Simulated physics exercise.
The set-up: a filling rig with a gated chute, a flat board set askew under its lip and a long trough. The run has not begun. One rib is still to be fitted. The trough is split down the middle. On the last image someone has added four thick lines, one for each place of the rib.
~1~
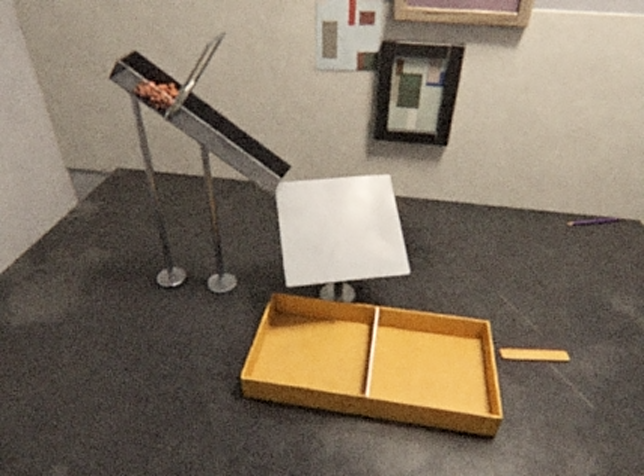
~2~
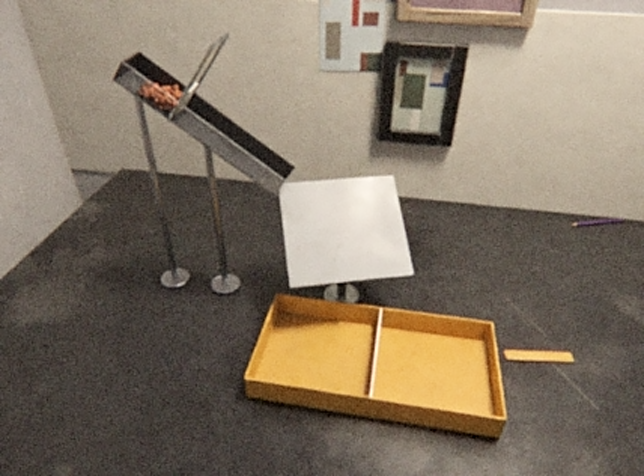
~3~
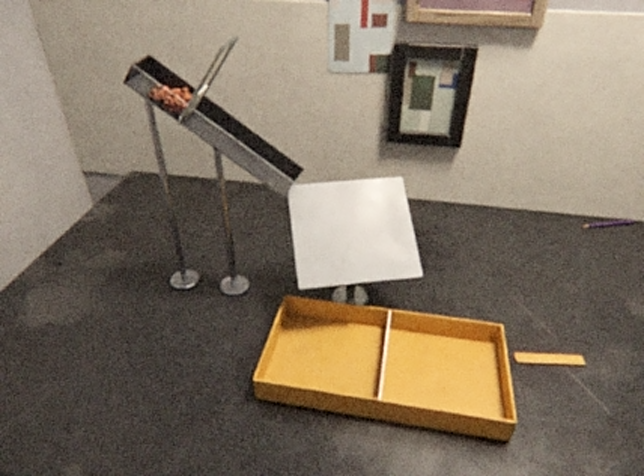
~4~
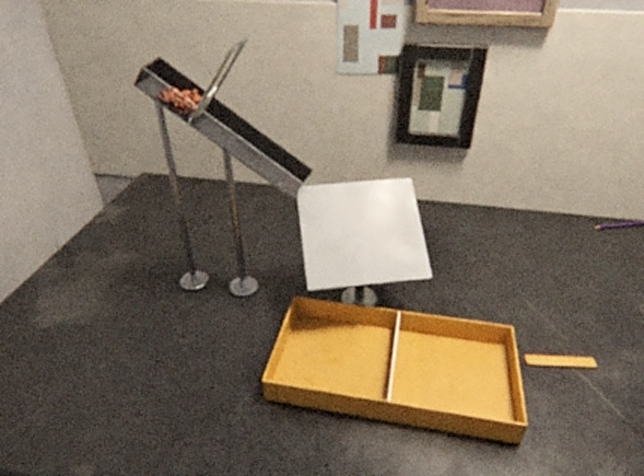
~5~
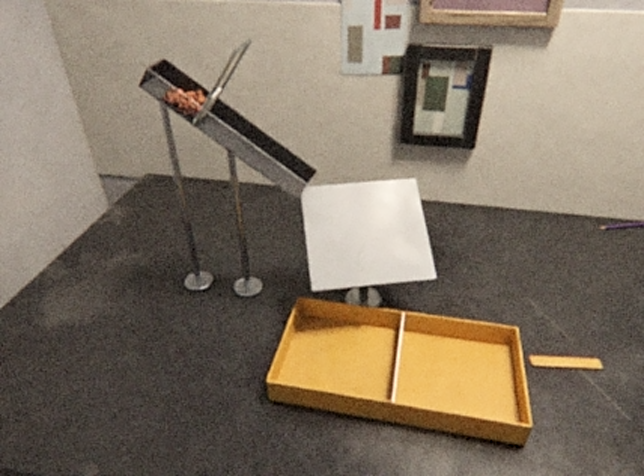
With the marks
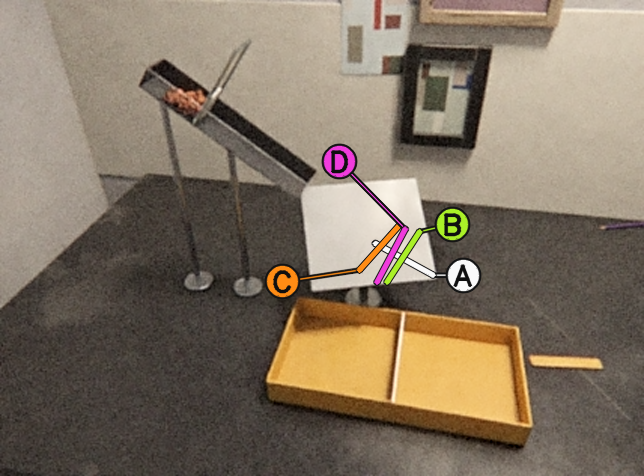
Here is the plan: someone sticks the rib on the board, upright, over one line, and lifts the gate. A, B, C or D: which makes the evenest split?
Best: A.
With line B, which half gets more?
The left half.
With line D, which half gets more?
More lands on the left.
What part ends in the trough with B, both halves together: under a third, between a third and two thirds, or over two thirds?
Line B gives over two thirds.
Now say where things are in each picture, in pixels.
In the first picture, load behind the gate near (164, 97), clay pellets; lip of the chute near (277, 188), sloping fairly steeply.
In the second picture, middle of the board near (345, 228), tilted fairly steeply; middle of its low edge near (353, 281); of its high edge near (337, 179).
In the third picture, front corners of the trough near (254, 379) and (516, 422); front end of its middle wall near (380, 400); gate still shut near (199, 94).
In the fourth picture, middle of the load near (188, 103); lip near (298, 192).
In the fifth picture, middle of the load near (192, 104); lip near (303, 192).
On the marked copy, line A from (375, 243) to (433, 275); line B from (419, 231) to (386, 282); line C from (399, 224) to (359, 270); line D from (405, 229) to (377, 282).
With A, of what is caught, close to half in the left half, close to half in the right.
With B, of what is caught, all but a few in the left half, a small share in the right.
With C, of what is caught, all but a few in the left half, a small share in the right.
With D, of what is caught, all but a few in the left half, only a few in the right.
